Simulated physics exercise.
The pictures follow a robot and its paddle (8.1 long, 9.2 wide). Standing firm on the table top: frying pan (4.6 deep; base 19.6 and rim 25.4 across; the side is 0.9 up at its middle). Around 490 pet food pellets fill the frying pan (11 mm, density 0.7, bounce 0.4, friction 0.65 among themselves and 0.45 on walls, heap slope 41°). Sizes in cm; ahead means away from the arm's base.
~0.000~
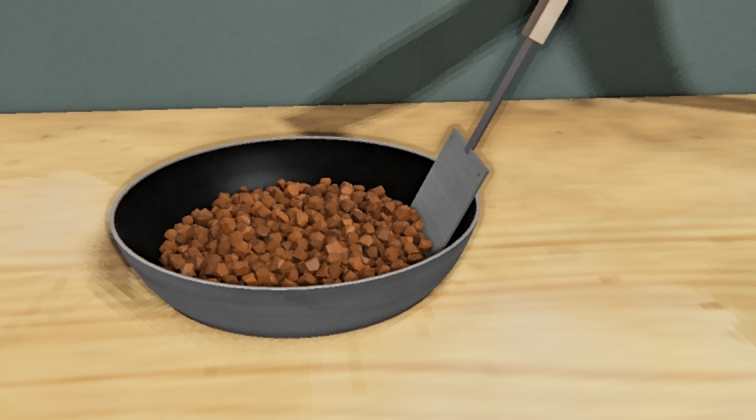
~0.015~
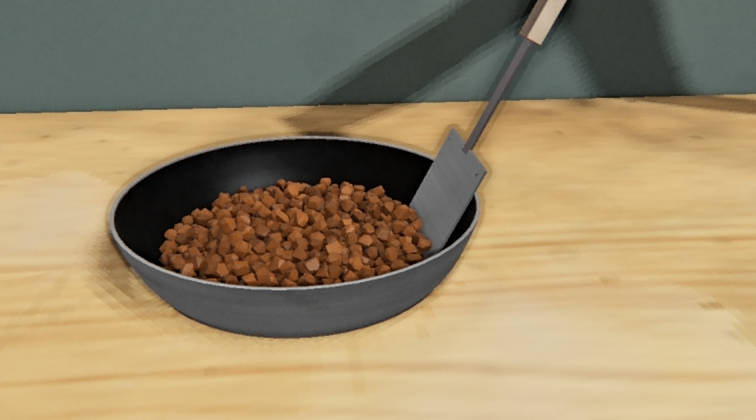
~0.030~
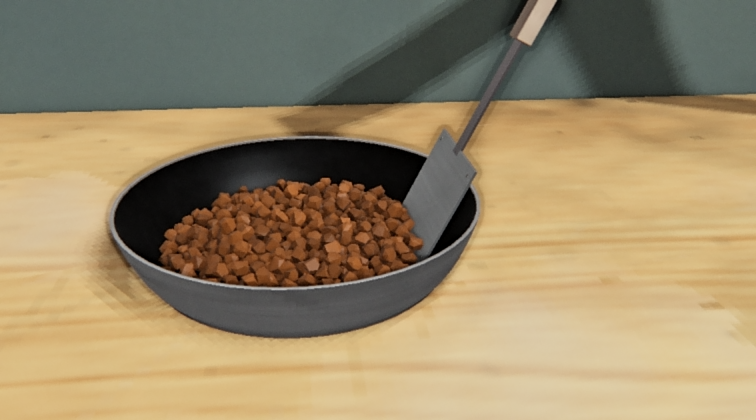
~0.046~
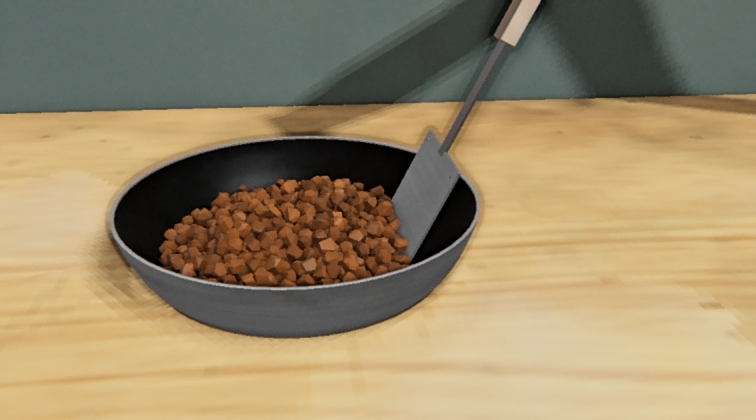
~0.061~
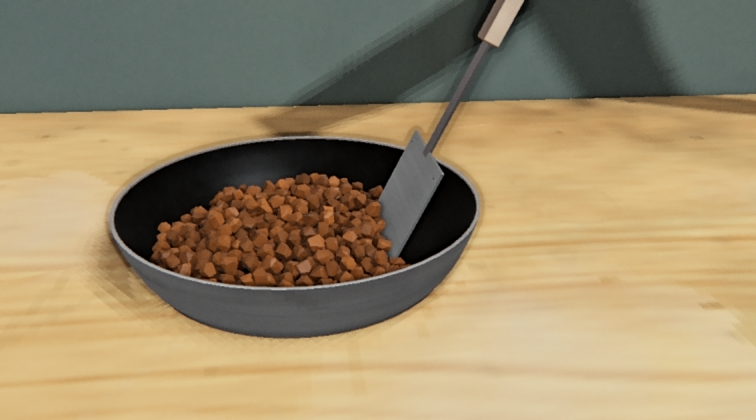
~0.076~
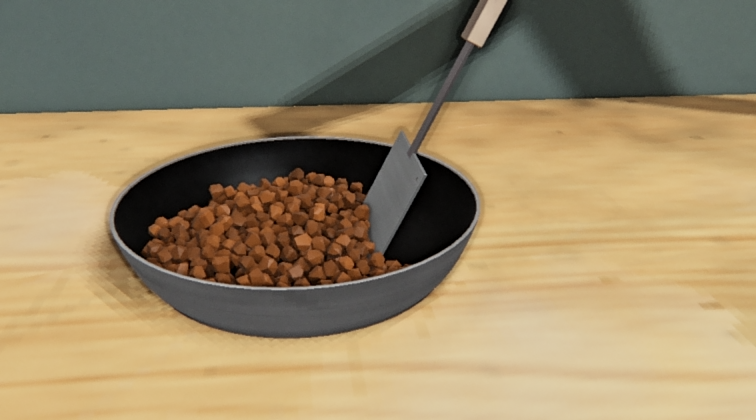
Flat metal paddle sliding left inside a dark frying pan on a wooden table, pushing a heap of brown pellets slightly leftward.
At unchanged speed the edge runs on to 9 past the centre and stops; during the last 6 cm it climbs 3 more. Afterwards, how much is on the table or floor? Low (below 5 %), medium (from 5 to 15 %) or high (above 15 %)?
On the table or floor the share is high, above 15 %.
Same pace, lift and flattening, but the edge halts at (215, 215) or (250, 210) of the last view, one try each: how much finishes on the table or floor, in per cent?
About 10 and 0 per cent.
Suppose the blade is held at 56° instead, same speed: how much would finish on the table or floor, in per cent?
It would be near 25 per cent.
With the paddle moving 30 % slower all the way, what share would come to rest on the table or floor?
It would be near 20 per cent.
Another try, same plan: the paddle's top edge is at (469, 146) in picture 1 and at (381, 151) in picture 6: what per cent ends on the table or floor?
About 30 per cent.
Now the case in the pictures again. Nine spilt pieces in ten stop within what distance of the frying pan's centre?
Roughly 25 cm.
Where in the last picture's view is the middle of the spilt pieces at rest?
Around (41, 264).
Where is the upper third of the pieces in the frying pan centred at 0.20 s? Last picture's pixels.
Near (174, 212).
After 0.14 s, sloping 64°, highest piece 5 above the table; 489 in the frying pan.
After 0.20 s, sloping 64°, highest piece 8 above the table; 487 in the frying pan, 2 on the blade or in flight.
After 0.44 s, sloping 64°, highest piece 11 above the table; 369 in the frying pan, 105 on the table or floor, 15 on the blade or in flight.
After 1.49 s, sloping 64°, highest piece 5 above the table; 369 in the frying pan, 120 on the table or floor.
In the end, 369 in the frying pan, 120 on the table or floor. That is 25 % on the table or floor.
